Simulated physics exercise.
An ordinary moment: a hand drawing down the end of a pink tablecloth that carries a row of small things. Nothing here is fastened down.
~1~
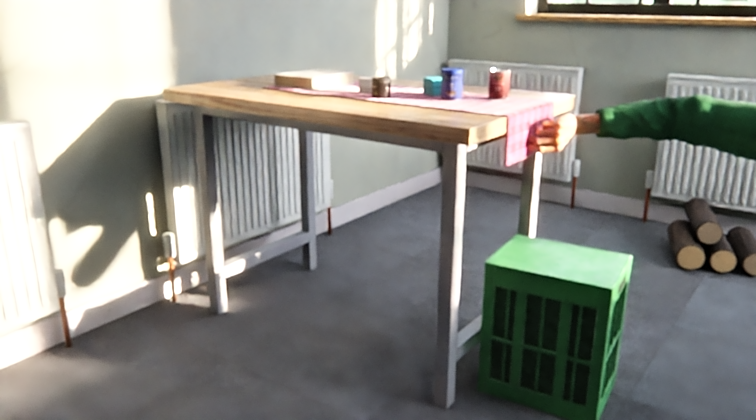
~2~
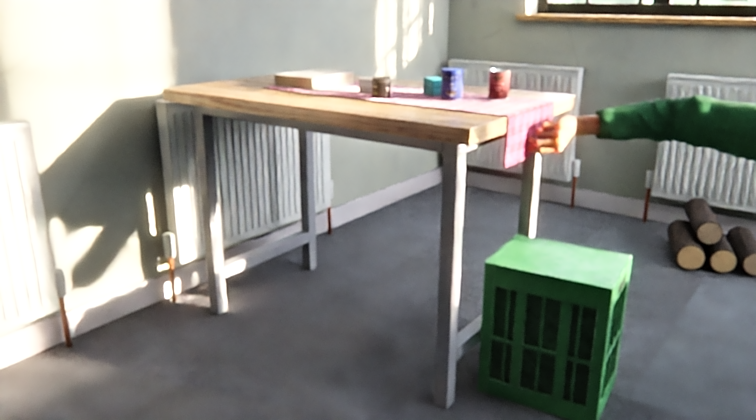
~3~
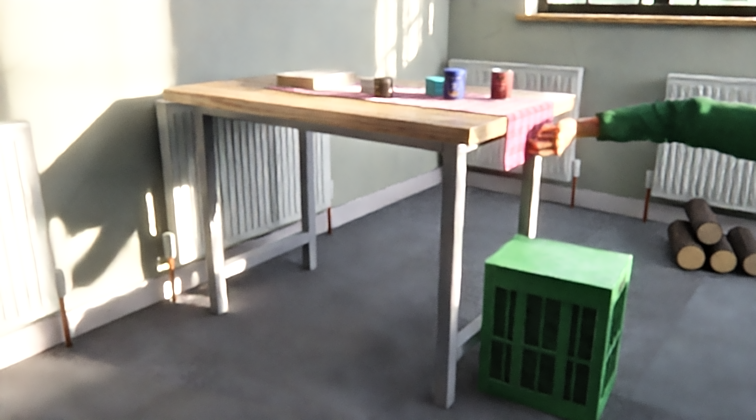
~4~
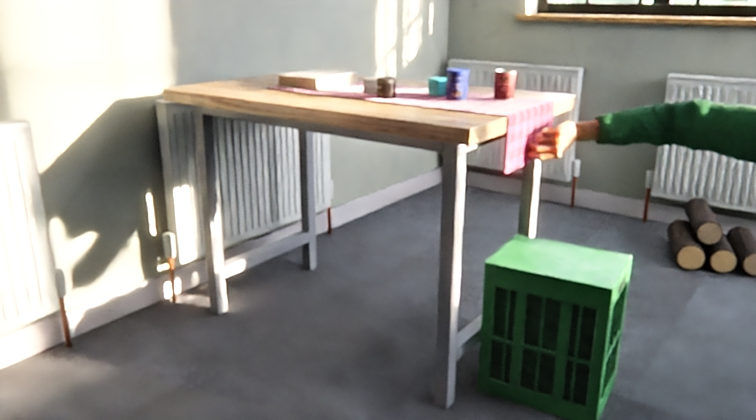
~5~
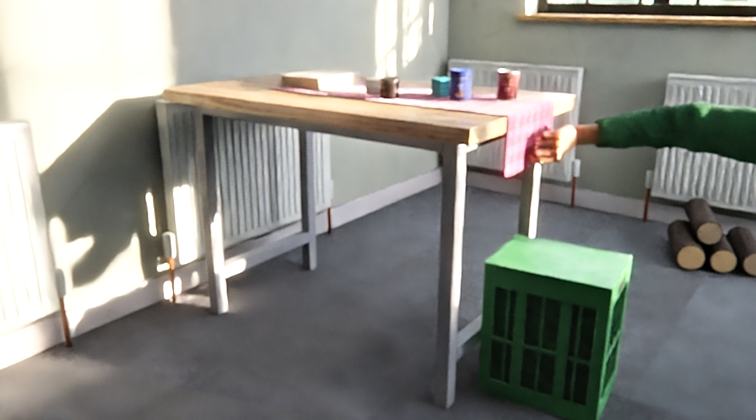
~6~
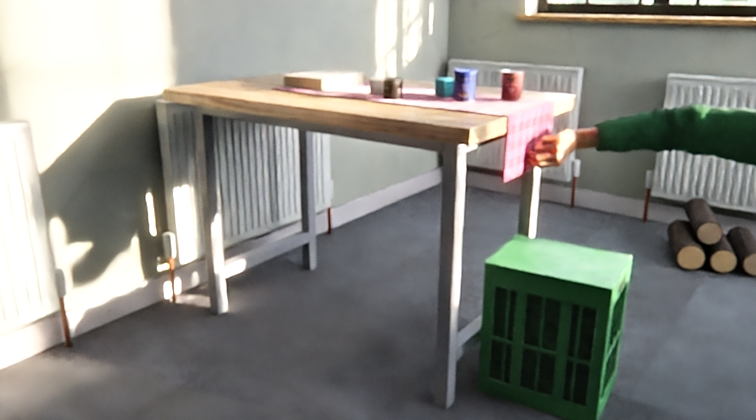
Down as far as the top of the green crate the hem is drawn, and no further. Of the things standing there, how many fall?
From here the drop count reads two, plain and simple.
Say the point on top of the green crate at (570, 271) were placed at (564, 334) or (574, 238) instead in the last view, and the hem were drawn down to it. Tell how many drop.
Result: 4; 1.
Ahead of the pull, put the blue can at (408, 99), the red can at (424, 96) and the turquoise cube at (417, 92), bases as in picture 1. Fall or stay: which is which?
The blue can will stay where it is, the red can will stay where it is, the turquoise cube will stay where it is.
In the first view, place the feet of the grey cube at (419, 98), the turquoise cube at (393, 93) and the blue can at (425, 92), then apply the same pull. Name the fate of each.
Grey cube kept, turquoise cube kept, blue can kept.
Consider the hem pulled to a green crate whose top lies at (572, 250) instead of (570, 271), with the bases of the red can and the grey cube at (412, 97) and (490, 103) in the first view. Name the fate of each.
The red can ends up still on top and the grey cube ends up off the top.
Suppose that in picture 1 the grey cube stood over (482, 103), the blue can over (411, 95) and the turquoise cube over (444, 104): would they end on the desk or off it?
In the end the grey cube is no longer on top, the blue can is still on top, and the turquoise cube is no longer on top.
Early on, hem near (527, 206); all still up.
Midway, hem on the crate; red can and blue can gone.
Finally, hem on the crate; red can and blue can gone. It carries off two.
